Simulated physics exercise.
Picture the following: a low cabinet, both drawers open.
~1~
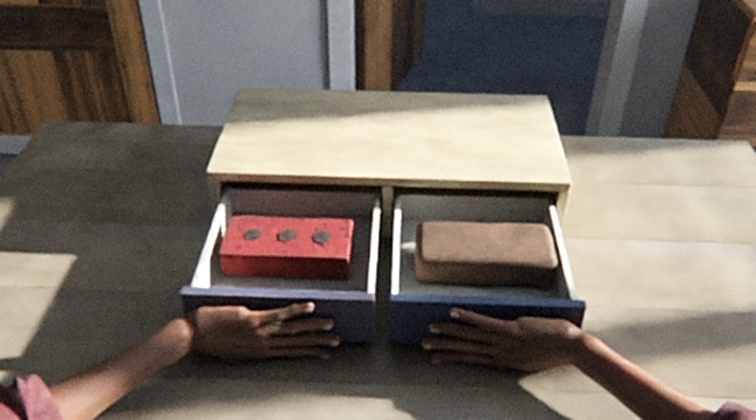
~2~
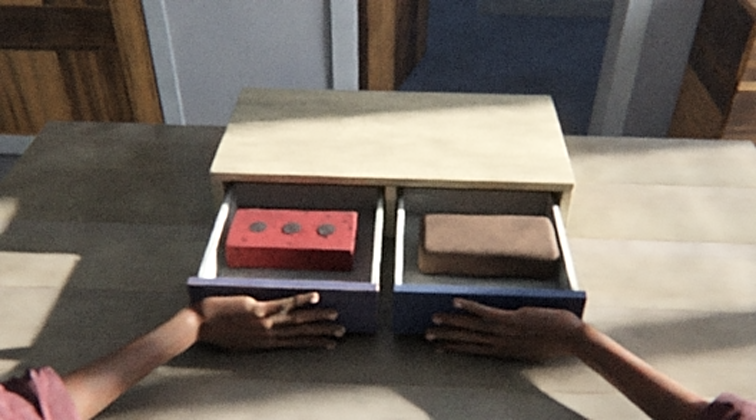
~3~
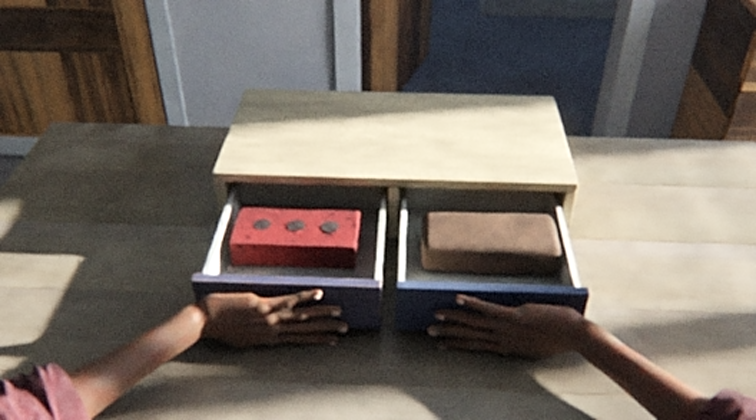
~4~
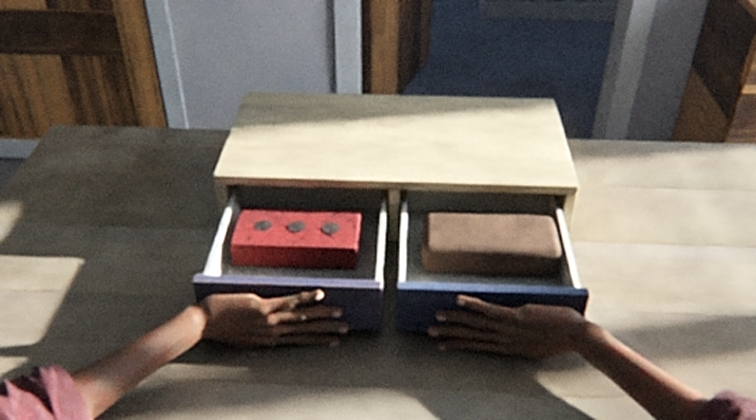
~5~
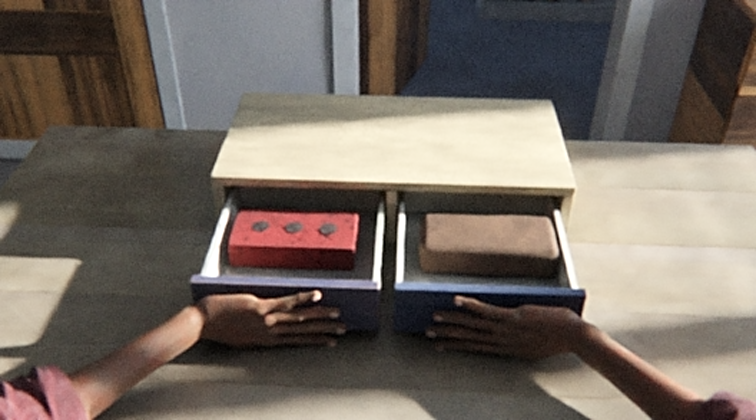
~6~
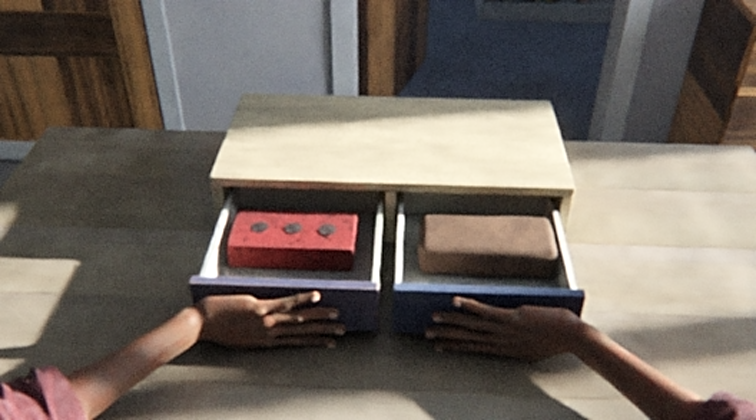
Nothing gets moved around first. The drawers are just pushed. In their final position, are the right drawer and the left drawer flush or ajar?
The right drawer will be pushed right in; the left drawer will be pushed right in.
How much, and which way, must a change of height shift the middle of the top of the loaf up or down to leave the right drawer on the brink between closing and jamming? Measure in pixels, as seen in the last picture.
Up, by 12 pixels.
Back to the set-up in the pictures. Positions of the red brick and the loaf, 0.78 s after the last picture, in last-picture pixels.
The red brick will be at about (306, 183) and the loaf at about (479, 192).
Then, 0.46 s on from there, right drawer starting in; left drawer about half in.
Then, 0.78 s on from there, right drawer about half in; left drawer about half in.
In the end, the right drawer closes; the left drawer closes.
